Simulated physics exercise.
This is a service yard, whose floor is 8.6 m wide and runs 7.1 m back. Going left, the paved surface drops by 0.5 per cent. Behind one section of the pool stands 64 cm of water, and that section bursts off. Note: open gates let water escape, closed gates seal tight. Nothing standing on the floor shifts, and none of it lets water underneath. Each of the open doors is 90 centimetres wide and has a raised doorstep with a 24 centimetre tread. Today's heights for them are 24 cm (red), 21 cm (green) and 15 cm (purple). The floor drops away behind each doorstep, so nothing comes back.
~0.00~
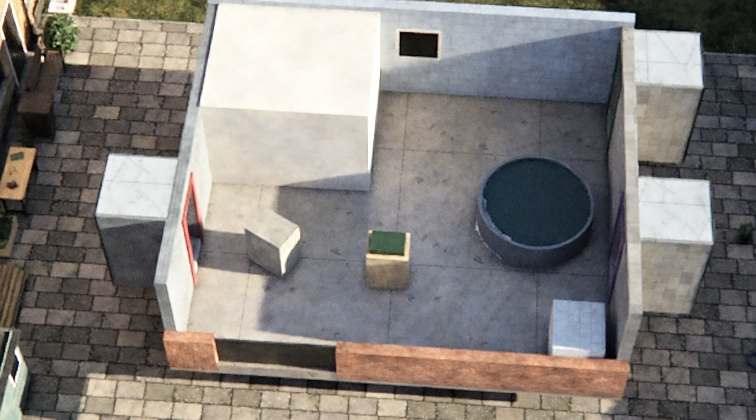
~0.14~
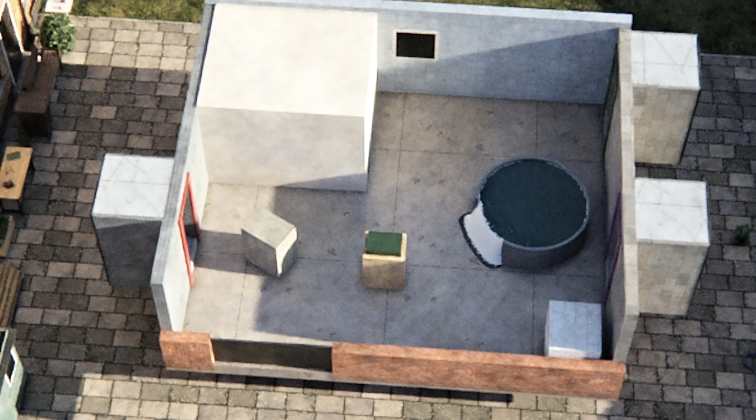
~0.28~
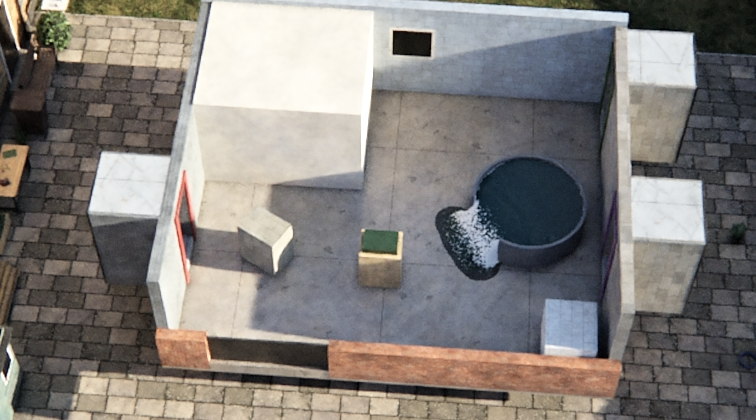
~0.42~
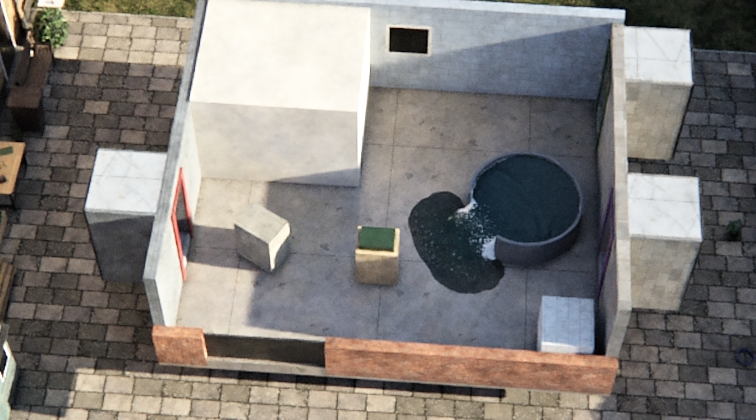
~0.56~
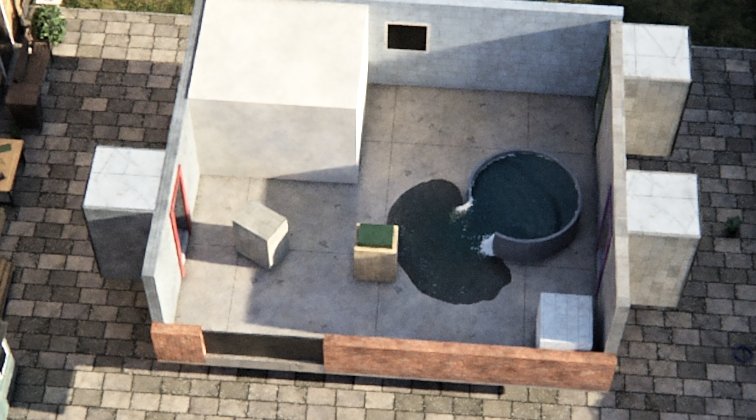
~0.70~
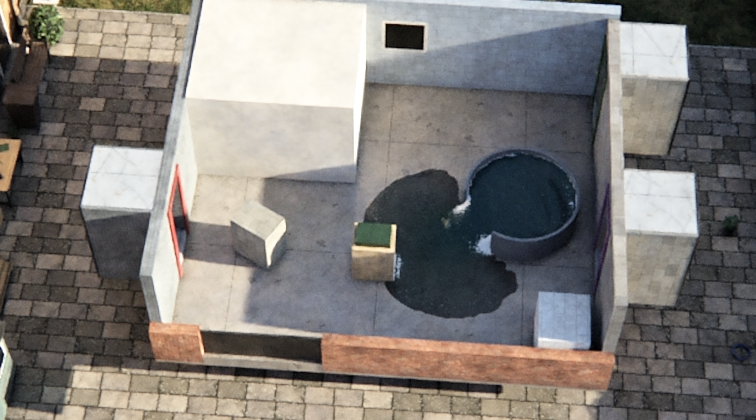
Water burst out through a gap in the left side of the round pool, foaming white at first, then spread across the yard floor in a dark, widening puddle that reached the green-topped block.
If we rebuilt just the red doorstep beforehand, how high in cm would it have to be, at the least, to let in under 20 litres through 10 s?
I would say 14 cm at minimum.
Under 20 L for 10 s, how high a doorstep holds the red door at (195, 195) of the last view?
You'd want it roughly 22 cm high.
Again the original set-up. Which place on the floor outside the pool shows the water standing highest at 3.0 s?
Check close to (196, 184).
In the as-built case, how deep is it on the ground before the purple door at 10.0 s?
Some 3.0 cm.
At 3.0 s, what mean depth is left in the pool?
I'd put it at some 27 centimetres on average.
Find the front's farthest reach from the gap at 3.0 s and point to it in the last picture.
Front tip: Approx. (168, 344) px.
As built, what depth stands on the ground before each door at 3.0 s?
Red 2, green 0, purple 0 cm.
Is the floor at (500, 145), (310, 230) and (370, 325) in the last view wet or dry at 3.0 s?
Taking them in turn, I'd call them spared by the flood, touched by the flood and touched by the flood.
After 1.4 s water covers 30 % of the floor, deepest (34 cm) near (399, 267); it has not reached the red door.
After 3.0 s water covers 50 % of the floor, deepest (41 cm) near (196, 184); it has not reached the red door.
After 10.0 s water covers 75 % of the floor, deepest (14 cm) near (187, 240); 13 cm at the red door, 0 litres in over its 24 cm doorstep.
At the red door as built, the water arrived by 3.1 s and peaked near 18 cm at 6.4 s.
With a doorstep of 12 cm, 38 litres would have come in within the 10 s; with 16 cm, 10 litres. So under 20 litres takes about 14 cm.
